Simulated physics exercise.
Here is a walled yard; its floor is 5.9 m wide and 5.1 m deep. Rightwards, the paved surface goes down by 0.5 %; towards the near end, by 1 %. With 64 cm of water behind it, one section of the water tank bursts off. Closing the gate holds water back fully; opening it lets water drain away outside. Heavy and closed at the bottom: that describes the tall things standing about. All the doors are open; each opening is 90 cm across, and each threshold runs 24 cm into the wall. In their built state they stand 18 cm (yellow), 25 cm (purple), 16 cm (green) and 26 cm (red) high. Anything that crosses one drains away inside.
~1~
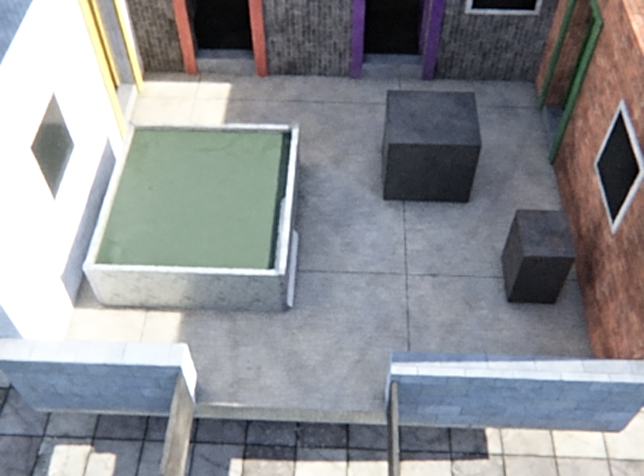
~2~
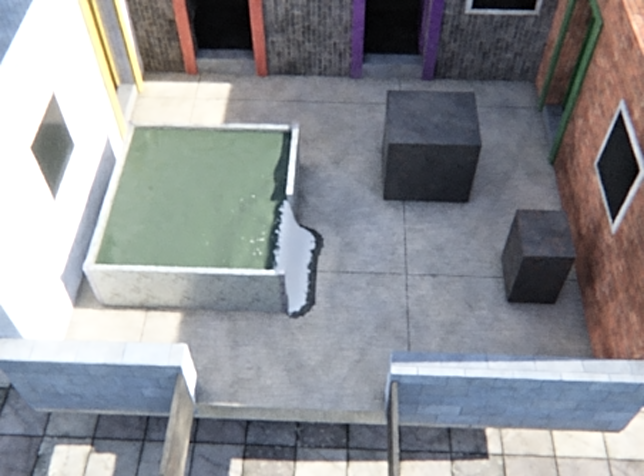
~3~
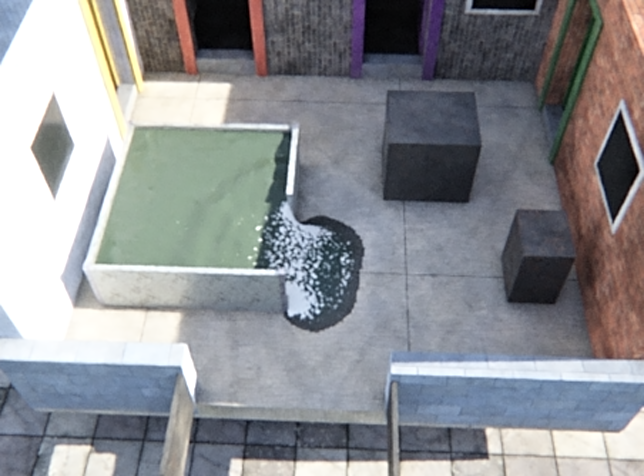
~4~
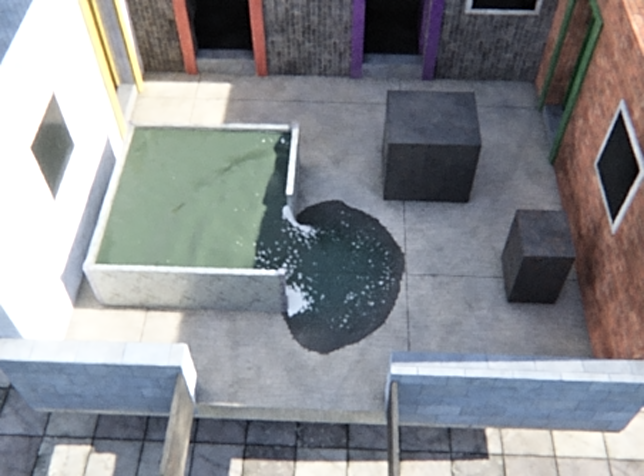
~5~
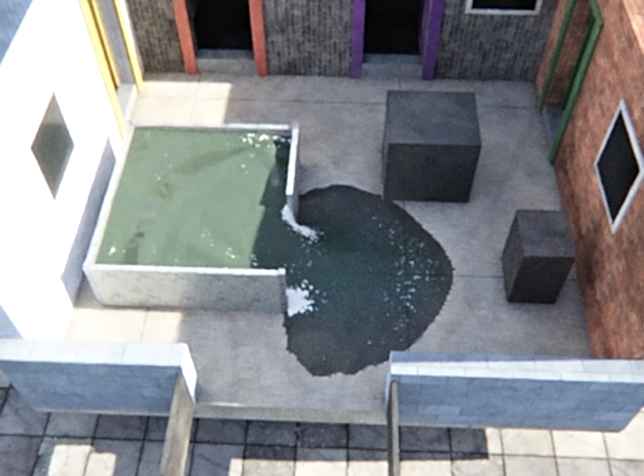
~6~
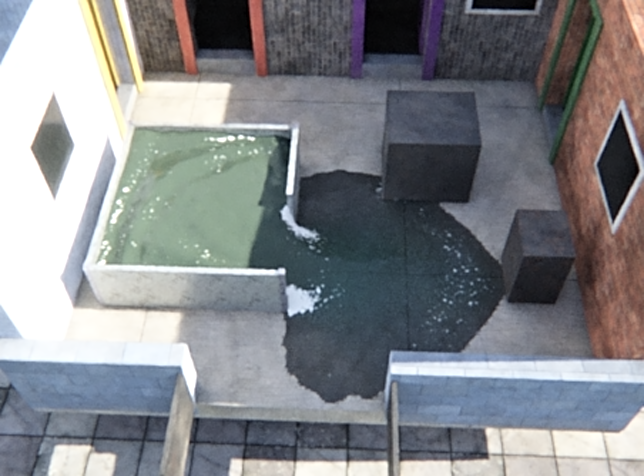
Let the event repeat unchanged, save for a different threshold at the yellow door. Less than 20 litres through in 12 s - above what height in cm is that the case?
Above about 10.5 cm.
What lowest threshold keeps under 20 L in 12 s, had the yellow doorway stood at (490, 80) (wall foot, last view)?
You'd want it roughly 20 cm high.
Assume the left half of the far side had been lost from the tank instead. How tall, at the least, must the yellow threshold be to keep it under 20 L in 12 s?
The answer is some 32 cm.
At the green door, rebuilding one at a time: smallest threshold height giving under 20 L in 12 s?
At the green door it takes roughly 13.5 centimetres.
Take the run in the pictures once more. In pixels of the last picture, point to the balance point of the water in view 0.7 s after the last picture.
The centre of all the water is around (257, 246).
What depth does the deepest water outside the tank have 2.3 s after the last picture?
Up to some 36 centimetres, I'd say.
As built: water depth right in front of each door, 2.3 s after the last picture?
In cm: Yellow 0, purple 1, green 9, red 0.
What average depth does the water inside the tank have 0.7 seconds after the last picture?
The mean depth is roughly 46 cm.
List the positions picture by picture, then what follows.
In the first frame, the water tank at (201, 196) is whole and still, 64 cm deep; the yellow door at (115, 57) is dry.
In the second frame, water pours out at (285, 255) and has run 0.3 m, to (308, 297); about 9 cm deep outside, 64 cm at the back.
In the third frame, the front is at (355, 261), 0.8 m from the gap at (285, 258); 1.0 m2 of floor is wet, 64 cm left at the back.
In the fourth frame, the gap is at (285, 259), the front 1.3 m out at (395, 274); the back of the water tank holds 64 cm.
In the fifth frame, water pours out at (285, 259) and has run 1.9 m, to (446, 276); about 6 cm deep outside, 64 cm at the back.
In the sixth frame, water pours out at (285, 258) and has run 2.5 m, to (497, 286); about 4 cm deep outside, 58 cm at the back; the yellow door at (115, 57), 3.6 m from the gap, is still 3.0 m from the nearest water.
Then, 0.7 s after the last picture water covers 35 % of the floor, deepest (40 cm) near (294, 288); it has not reached the yellow door.
Then, 2.3 s after the last picture water covers 45 % of the floor, deepest (36 cm) near (571, 297); it has not reached the yellow door.
Then, 11.3 s after the last picture water covers 95 % of the floor, deepest (14 cm) near (58, 362); 11 cm at the yellow door, 0 litres in over its 18 cm threshold.
At the yellow door as built, the water peaked near 15 cm, 8.9 s after the last picture.
With a threshold of 9 cm, 40 litres would have come in within the 12 s; with 12.5 cm, 6 litres. So under 20 litres takes about 10.5 cm.
